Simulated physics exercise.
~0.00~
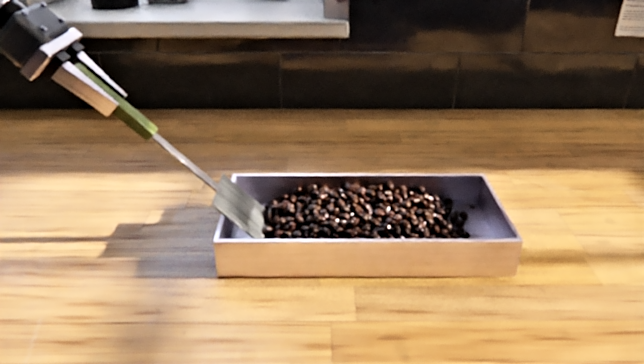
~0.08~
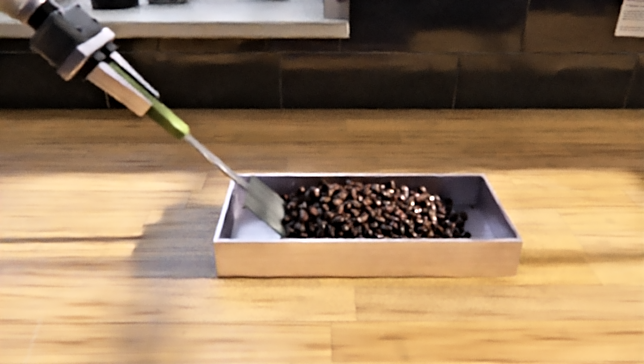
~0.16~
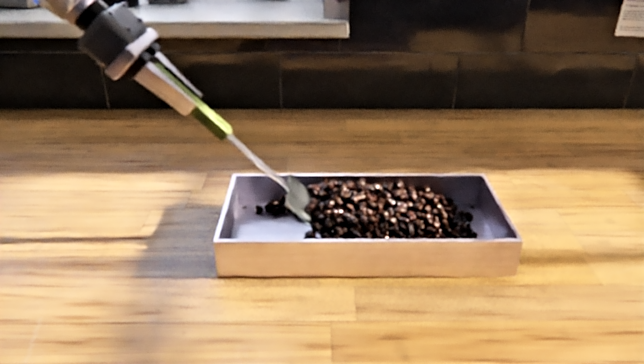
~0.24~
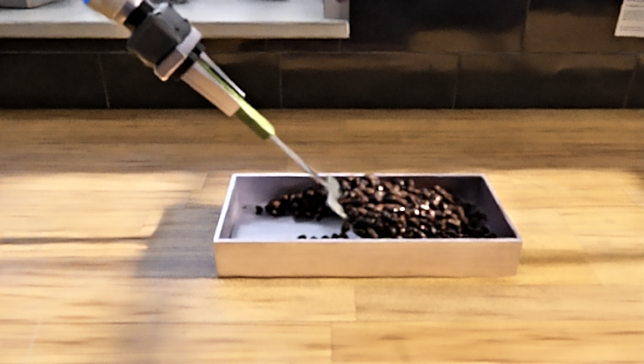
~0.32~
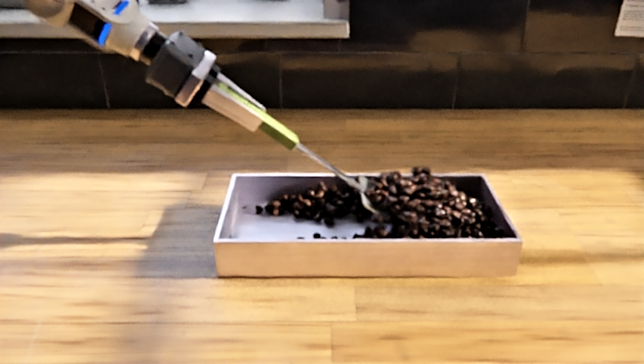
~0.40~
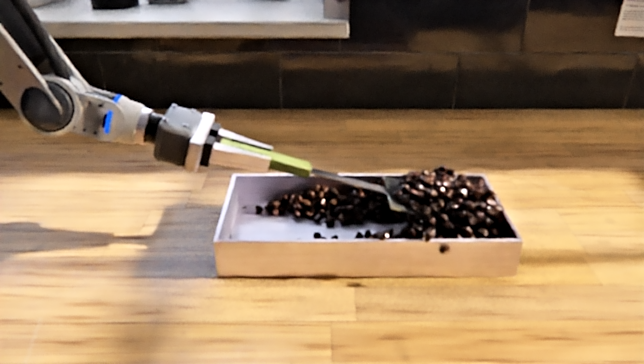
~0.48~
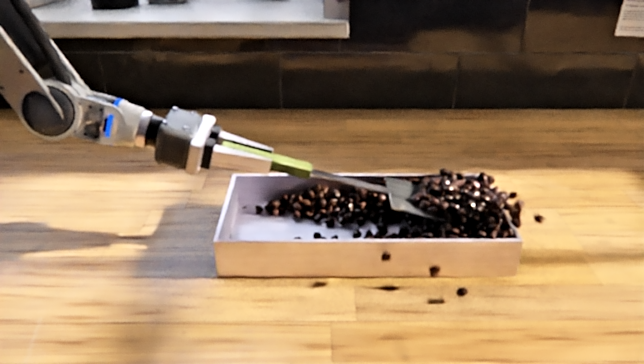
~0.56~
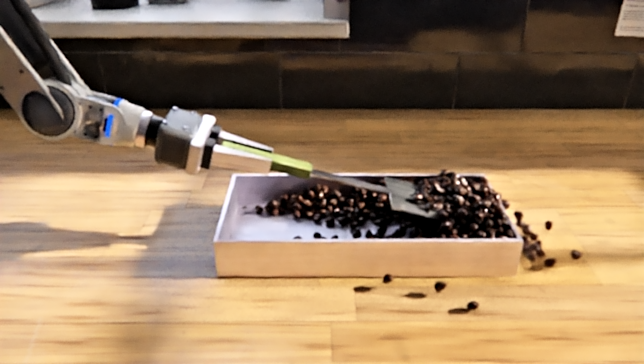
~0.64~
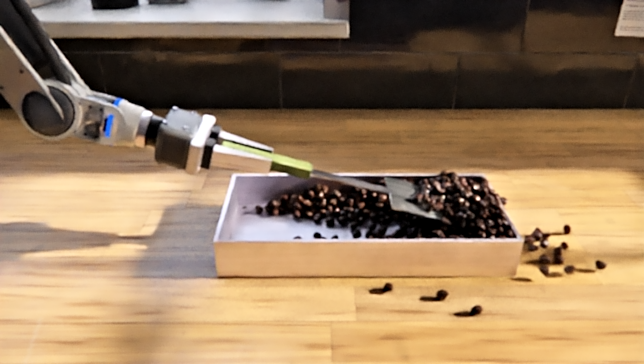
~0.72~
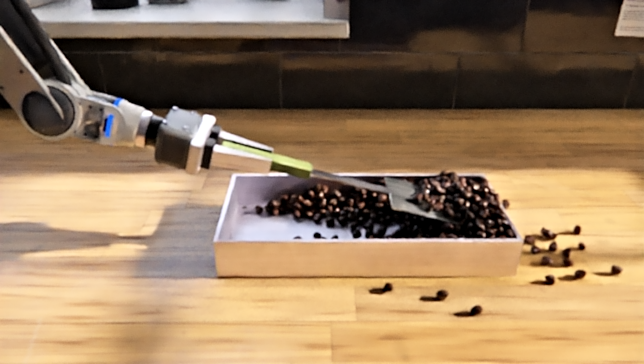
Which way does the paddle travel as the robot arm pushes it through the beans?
The paddle travels to the right, pushing the beans towards the right end of the tray.
